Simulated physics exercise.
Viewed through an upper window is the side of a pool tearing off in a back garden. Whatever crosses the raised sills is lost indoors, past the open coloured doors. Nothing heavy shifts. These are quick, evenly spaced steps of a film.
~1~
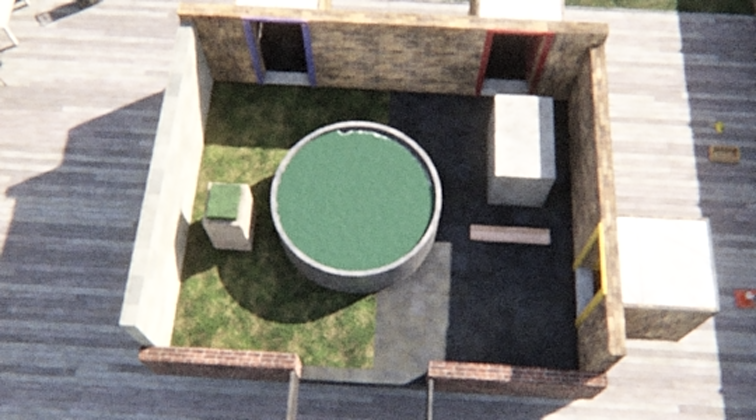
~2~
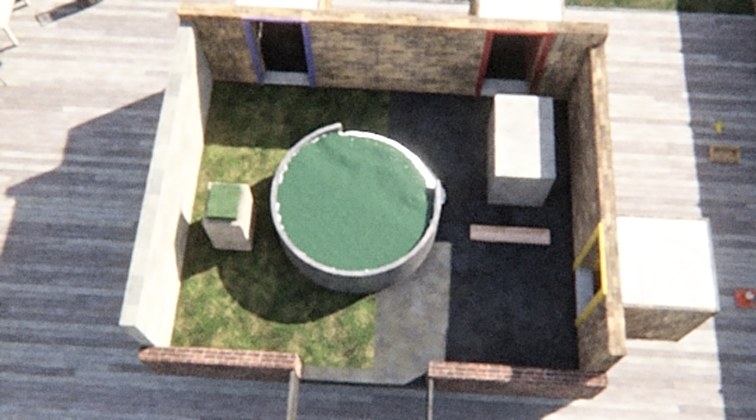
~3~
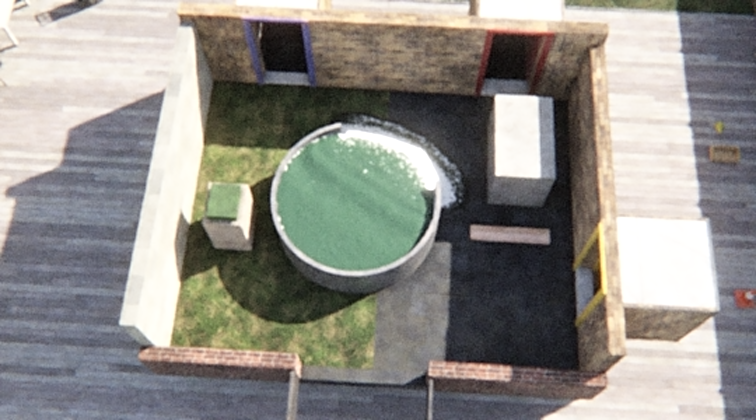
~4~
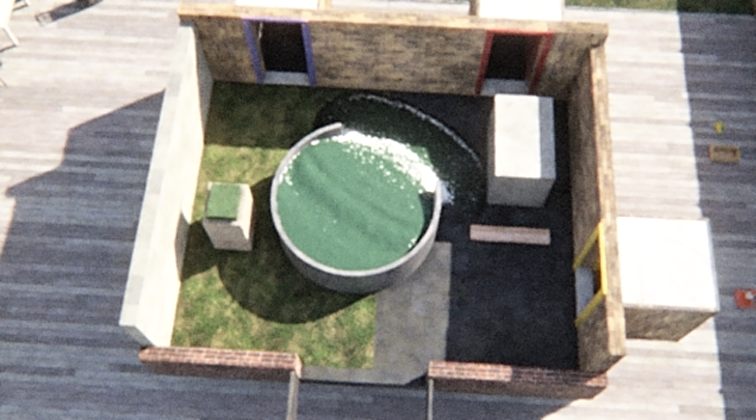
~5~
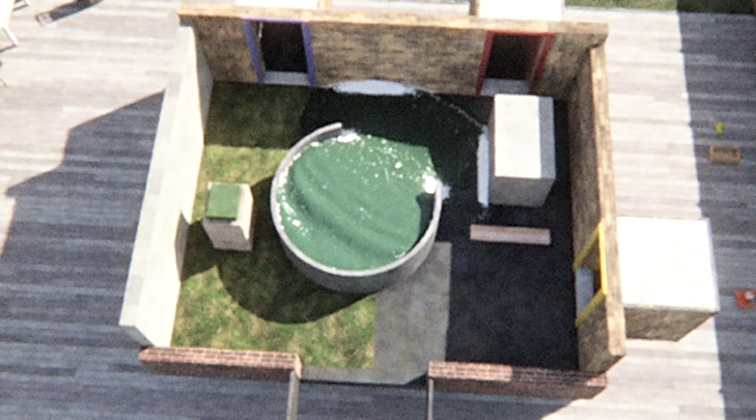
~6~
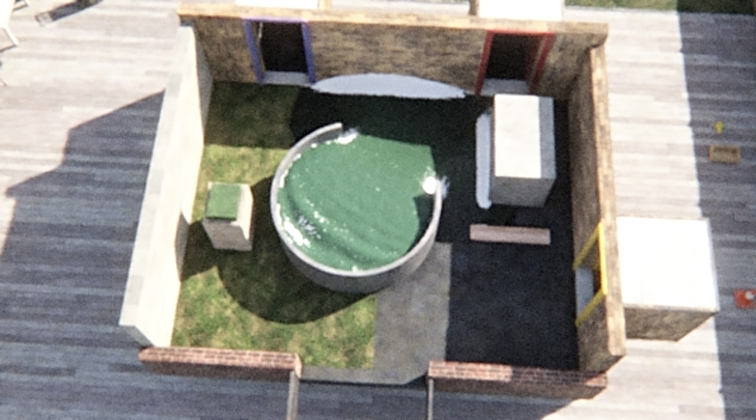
Green water bursting through the torn far side of a round garden pool, spreading across the yard to the brick back wall.
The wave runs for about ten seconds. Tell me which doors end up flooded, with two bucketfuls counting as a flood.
Here is how it goes: The blue door ends up flooded; the yellow door escapes flooding; the red door ends up flooded.
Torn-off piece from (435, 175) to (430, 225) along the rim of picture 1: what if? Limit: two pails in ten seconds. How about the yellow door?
I reckon yellow overshoots.
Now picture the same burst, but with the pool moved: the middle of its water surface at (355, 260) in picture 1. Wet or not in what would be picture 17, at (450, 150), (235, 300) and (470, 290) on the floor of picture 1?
Taking them in the order asked: Inundated, then spared, then spared.
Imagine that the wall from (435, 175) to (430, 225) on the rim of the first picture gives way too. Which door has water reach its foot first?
I'd say the yellow door.
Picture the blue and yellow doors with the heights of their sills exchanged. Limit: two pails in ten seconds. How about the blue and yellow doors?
Blue door: Remains below the threshold; yellow door: Tops the threshold.
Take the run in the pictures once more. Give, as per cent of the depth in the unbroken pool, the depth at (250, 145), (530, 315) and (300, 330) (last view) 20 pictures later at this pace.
10, 8, 0 %.
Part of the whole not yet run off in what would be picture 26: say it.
About 96 per cent.
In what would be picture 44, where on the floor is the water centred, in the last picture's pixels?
Near pixel (396, 210).
A moment on, water covers 30 % of the floor; the blue door wet at the sill, nothing in, the yellow door not reached, the red door over two buckets in.
Next, water covers 45 % of the floor; the blue door under two buckets in, the yellow door not reached, the red door far over two buckets in.
Then, water covers 75 % of the floor; the blue door under two buckets in, the yellow door wet at the sill, nothing in, the red door far over two buckets in.
Later, water covers 95 % of the floor; the blue door over two buckets in, the yellow door wet at the sill, nothing in, the red door far over two buckets in.
In the end, water covers 100 % of the floor; the blue door far over two buckets in, the yellow door wet at the sill, nothing in, the red door far over two buckets in.
